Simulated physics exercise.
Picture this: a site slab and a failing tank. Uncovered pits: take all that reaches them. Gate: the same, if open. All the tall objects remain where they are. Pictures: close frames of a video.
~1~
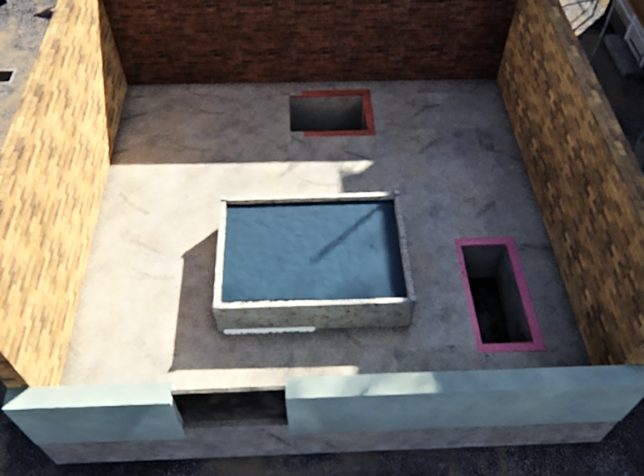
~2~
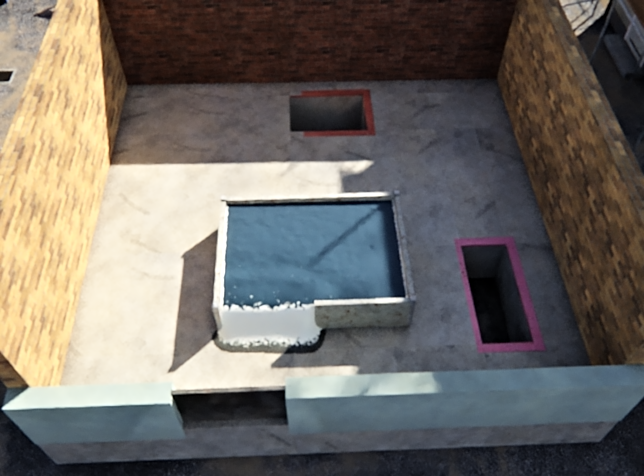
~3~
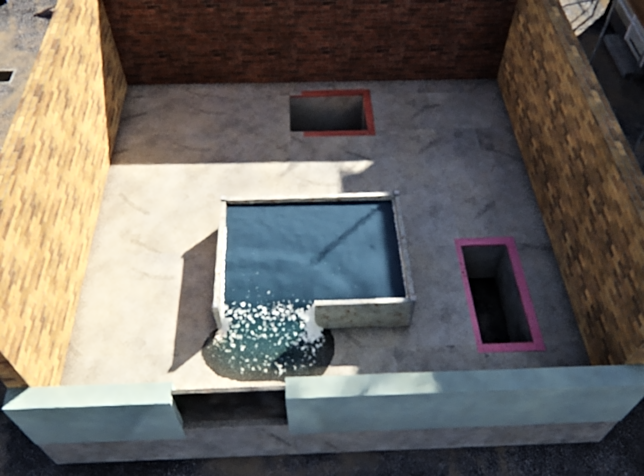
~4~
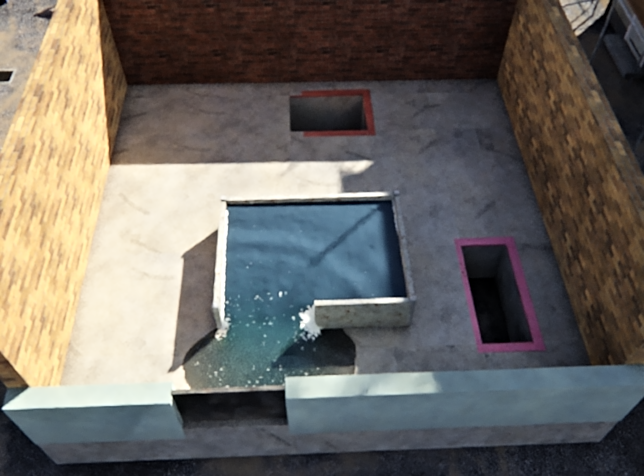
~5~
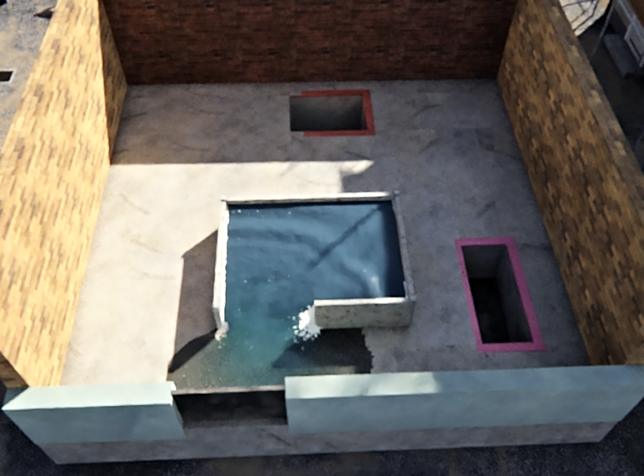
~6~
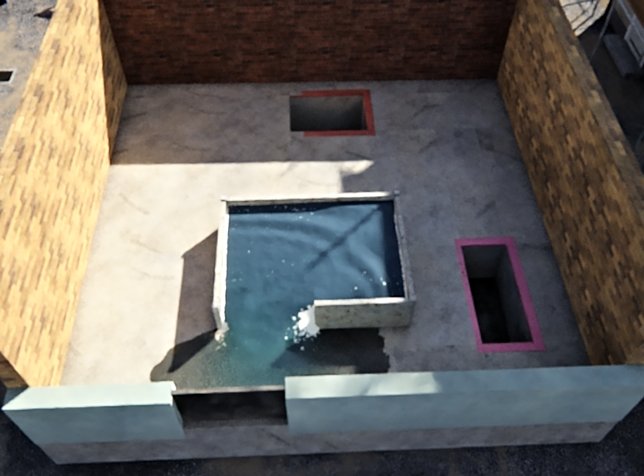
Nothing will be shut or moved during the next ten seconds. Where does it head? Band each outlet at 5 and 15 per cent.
As I see it, the gate will likely win a minor part below five per cent; the red pit will likely win a middling part of five to fifteen per cent; the pink pit will likely win a major part beyond fifteen per cent.
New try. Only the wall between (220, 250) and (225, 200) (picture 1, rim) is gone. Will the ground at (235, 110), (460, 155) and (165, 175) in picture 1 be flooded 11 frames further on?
Point 1: Unwetted; point 2: Unwetted; point 3: Inundated.
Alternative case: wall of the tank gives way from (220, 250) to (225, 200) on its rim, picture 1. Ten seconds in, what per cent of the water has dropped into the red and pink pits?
Red: 20 percent; pink: 6 percent.
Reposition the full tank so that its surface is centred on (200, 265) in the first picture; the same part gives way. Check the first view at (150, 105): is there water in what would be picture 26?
That spot would be swamped.
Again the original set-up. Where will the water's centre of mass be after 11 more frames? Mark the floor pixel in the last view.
Estimate: (286, 309).
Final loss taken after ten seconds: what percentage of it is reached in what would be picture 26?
Approximately 20 %.
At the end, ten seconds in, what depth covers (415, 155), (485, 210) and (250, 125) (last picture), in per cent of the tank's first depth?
Respectively 4, 2 and 10 per cent.
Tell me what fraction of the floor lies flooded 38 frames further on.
That works out to some 70 in a hundred.
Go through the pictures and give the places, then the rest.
The first frame shows the water tank at (312, 250) is whole and still.
In the second frame, the front is at (318, 340), out from the gap at (269, 319).
In the third frame, the front is at (314, 371), out from the gap at (269, 321).
In the fourth frame, water pours out at (269, 321) and has run to a hidden place.
In the fifth frame, water pours out at (269, 321) and has run to a hidden place.
In the sixth frame, the front is at a hidden place, out from the gap at (269, 321).
A moment on, water covers 15 % of the floor; the gate 0 %, the red pit 0 %, the pink pit 0 %.
Next, water covers 25 % of the floor; the gate 0 %, the red pit 0 %, the pink pit 1 %.
Then, water covers 40 % of the floor; the gate 0 %, the red pit 0 %, the pink pit 6 %.
Later, water covers 70 % of the floor; the gate 0 %, the red pit 1 %, the pink pit 14 %.
In the end, water covers 80 % of the floor; the gate 0 %, the red pit 11 %, the pink pit 22 %.
